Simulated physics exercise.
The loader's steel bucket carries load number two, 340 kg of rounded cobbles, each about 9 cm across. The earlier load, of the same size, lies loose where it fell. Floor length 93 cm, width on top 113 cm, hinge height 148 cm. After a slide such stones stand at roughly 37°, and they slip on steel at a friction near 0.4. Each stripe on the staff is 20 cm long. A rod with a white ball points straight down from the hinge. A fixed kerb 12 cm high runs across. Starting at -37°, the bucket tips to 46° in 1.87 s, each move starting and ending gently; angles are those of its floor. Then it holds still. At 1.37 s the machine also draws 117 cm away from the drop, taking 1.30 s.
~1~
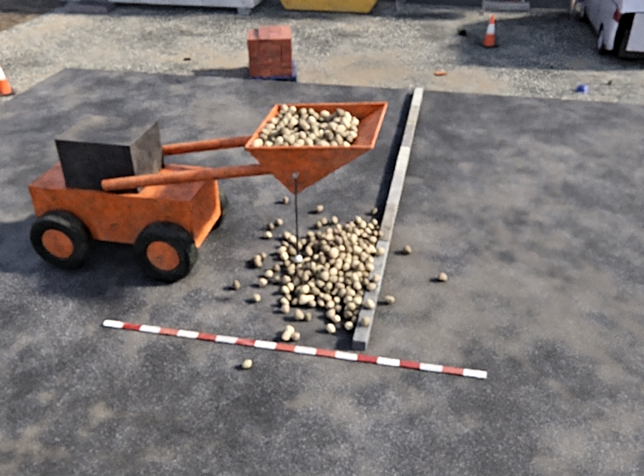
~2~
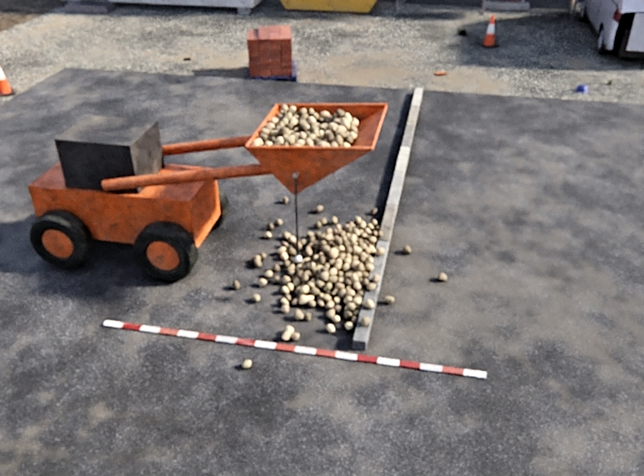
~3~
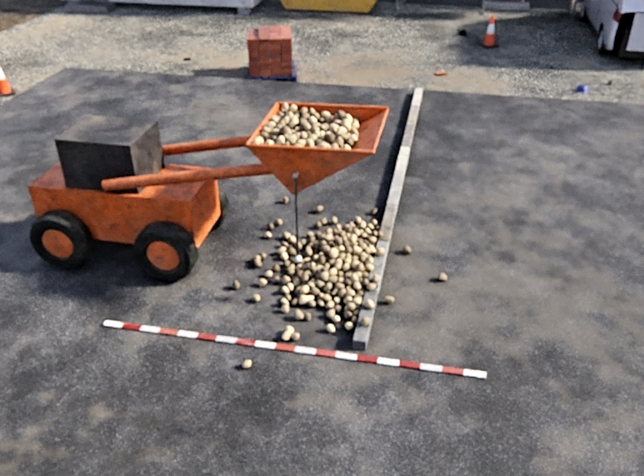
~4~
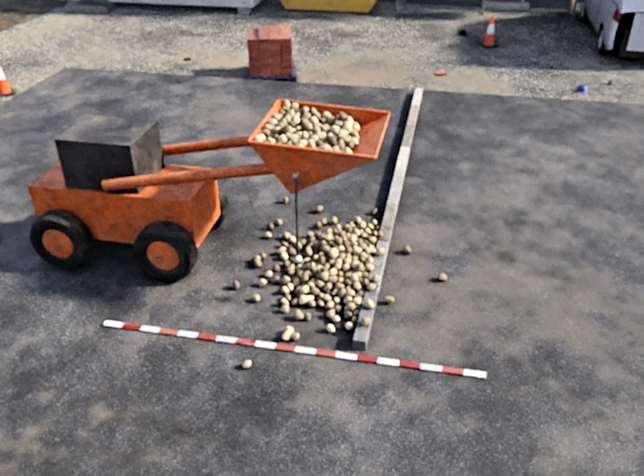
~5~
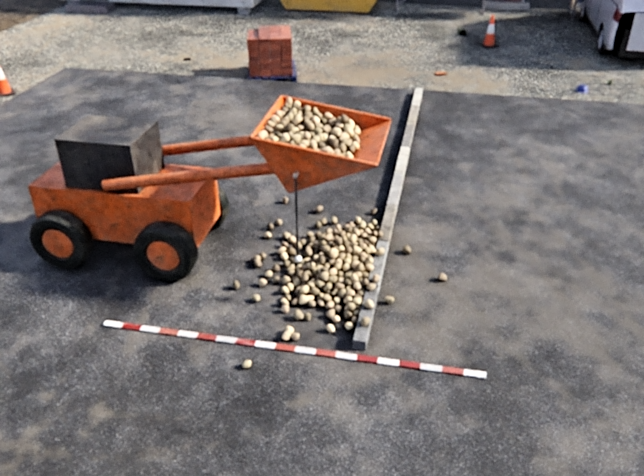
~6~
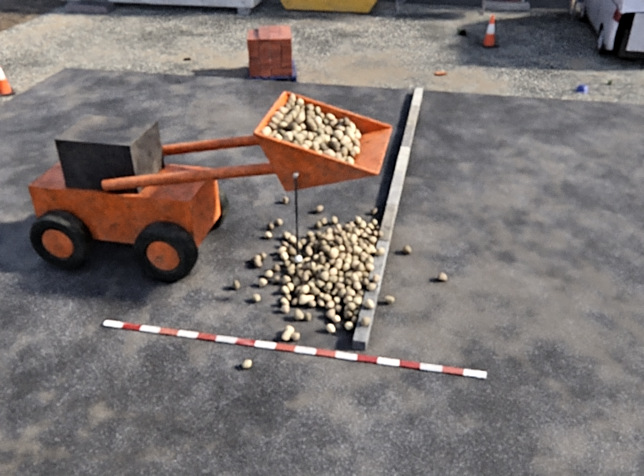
An orange bucket full of pale round stones slowly rotates at the end of the loader's arms, its right-hand lip dipping while the stones stay heaped inside. The small orange loader stands still at left on dark paving, seen from a fixed raised viewpoint. Below the bucket lies a loose pile against a grey kerb, with a red-and-white staff in front and a reddish block behind.
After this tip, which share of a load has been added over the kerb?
Close to 37 parts in a hundred.
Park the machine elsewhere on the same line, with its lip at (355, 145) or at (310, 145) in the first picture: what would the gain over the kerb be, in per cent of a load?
Near 20 per cent from the first place, 0 from the second.
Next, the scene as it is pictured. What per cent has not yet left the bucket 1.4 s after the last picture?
Roughly 0 per cent is still inside.
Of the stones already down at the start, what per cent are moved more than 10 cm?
About 5 per cent.
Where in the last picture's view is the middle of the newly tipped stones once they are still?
Their middle is at about (365, 264).
Then, 0.8 s after the last picture the floor is at 33°; in per cent of one load, 98 in the bucket, 101 on this side of the kerb, 1 over the kerb; the foremost stones are at (388, 282).
Then, 1.4 s after the last picture the floor is at 46°; in per cent of one load, 1 in the bucket, 172 on this side of the kerb, 27 over the kerb; the foremost stones are at (433, 284).
Then, 2.5 s after the last picture the floor is at 46°; in per cent of one load, 0 in the bucket, 162 on this side of the kerb, 38 over the kerb; the foremost stones are at (514, 297).
Then, 5.2 s after the last picture the floor is at 46°; in per cent of one load, 0 in the bucket, 162 on this side of the kerb, 38 over the kerb; the foremost stones are at (515, 297). Net gain over the kerb, 37.
